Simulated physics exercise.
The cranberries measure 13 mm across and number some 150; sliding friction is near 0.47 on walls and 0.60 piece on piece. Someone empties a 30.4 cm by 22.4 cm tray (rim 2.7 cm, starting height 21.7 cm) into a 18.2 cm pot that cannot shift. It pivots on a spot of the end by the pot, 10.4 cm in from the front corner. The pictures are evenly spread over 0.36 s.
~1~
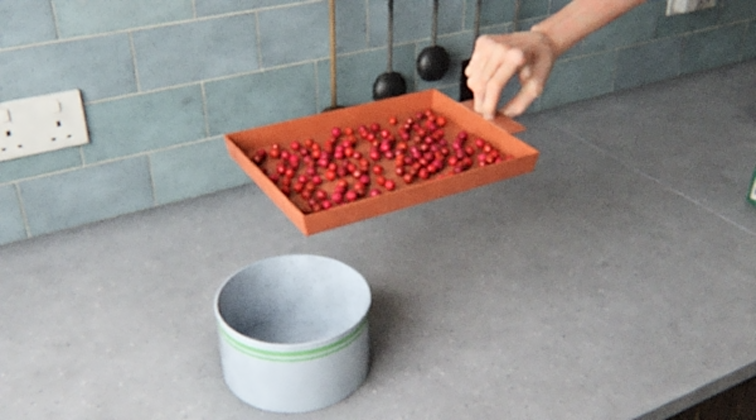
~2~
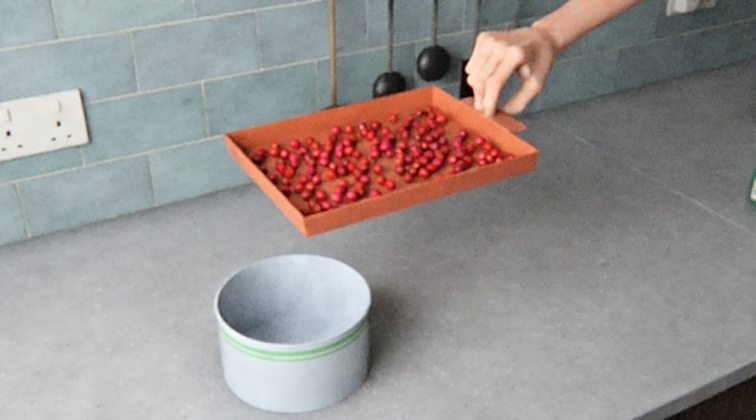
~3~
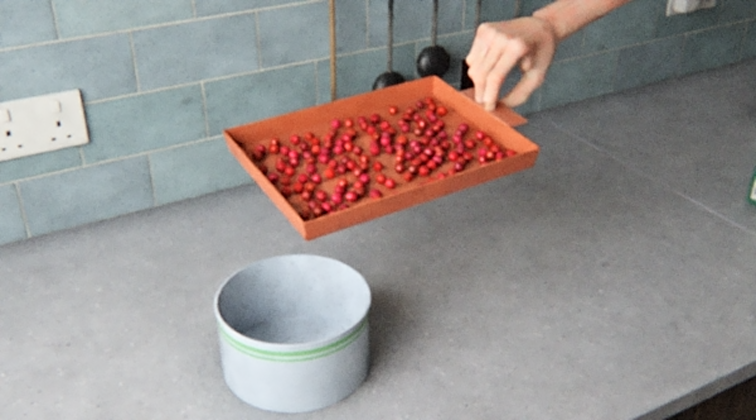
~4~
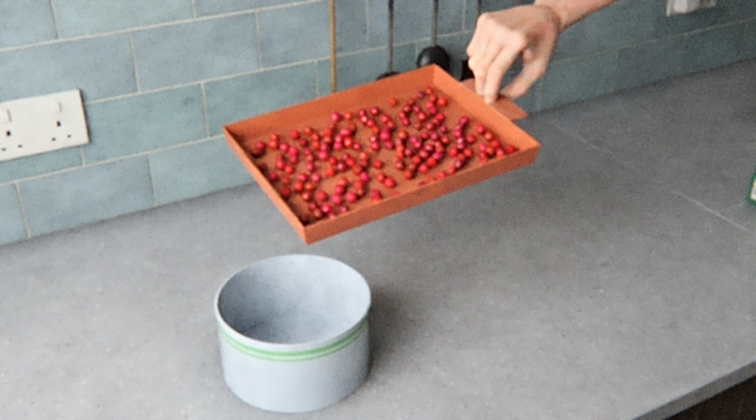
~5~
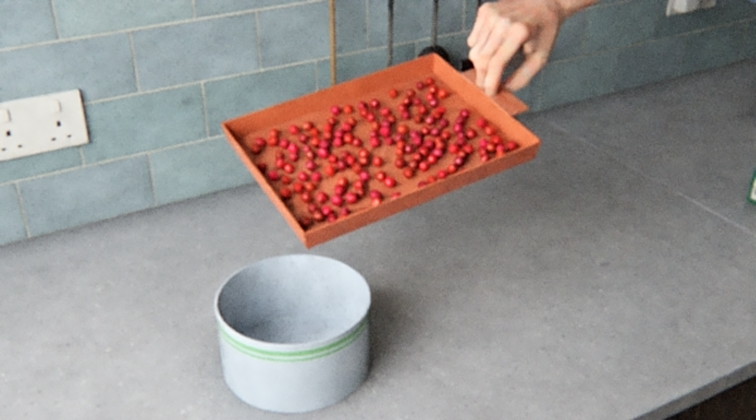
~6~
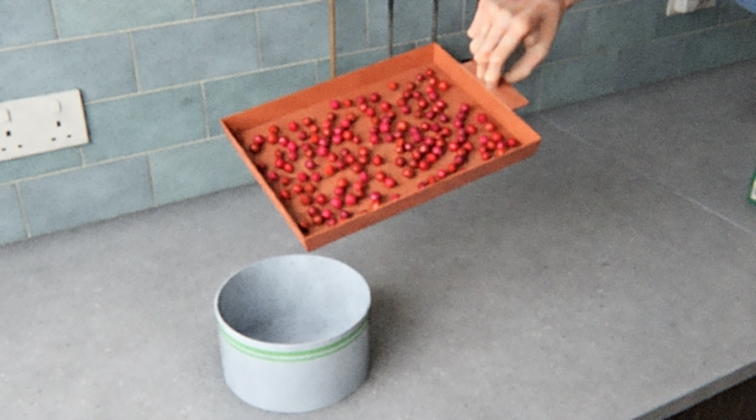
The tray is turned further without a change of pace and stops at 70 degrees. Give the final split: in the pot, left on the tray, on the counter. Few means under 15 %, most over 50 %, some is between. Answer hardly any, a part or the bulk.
In the pot: Hardly any; left on the tray: The bulk; on the counter: Hardly any.
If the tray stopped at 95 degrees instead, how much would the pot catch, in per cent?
Then about 60 per cent.
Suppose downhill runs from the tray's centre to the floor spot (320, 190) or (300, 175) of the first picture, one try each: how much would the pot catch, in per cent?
Some 0 and 0 per cent.
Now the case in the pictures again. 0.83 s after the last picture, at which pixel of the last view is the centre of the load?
Near (367, 181).
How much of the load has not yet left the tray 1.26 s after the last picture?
Roughly 100 per cent.
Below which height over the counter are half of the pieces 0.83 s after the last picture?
About 24 cm.
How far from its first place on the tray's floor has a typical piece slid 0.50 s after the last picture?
Roughly 7 cm.
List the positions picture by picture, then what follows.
The first frame shows tray tilt 0 degrees, front corners at (306, 214) and (534, 151); middle of the pieces at (375, 156); pot at (293, 296).
The second frame shows tray tilt 1 degrees, front corners at (306, 216) and (534, 150); middle of the pieces at (375, 154).
The third frame shows tray tilt 4 degrees, front corners at (306, 220) and (535, 147), lowest corner left front; middle of the pieces at (375, 150).
The fourth frame shows tray tilt 8 degrees, front corners at (306, 225) and (535, 144), lowest corner left front; middle of the pieces at (375, 146).
The fifth frame shows tray tilt 12 degrees, front corners at (306, 230) and (536, 140), lowest corner left front; middle of the pieces at (375, 142).
The sixth frame shows tray tilt 15 degrees, front corners at (306, 235) and (537, 137), lowest corner left front; middle of the pieces at (375, 139); pot at (293, 296).
Then, 0.50 s after the last picture, tilt 42 degrees; the tray holds 100 %, the pot 0 %.
Then, 0.83 s after the last picture, tilt 59 degrees; the tray holds 100 %, the pot 0 %.
Then, 1.26 s after the last picture, tilt 70 degrees; the tray holds 100 %, the pot 0 %.
In the end, pot 0 %, tray 100 %, counter 0 %.
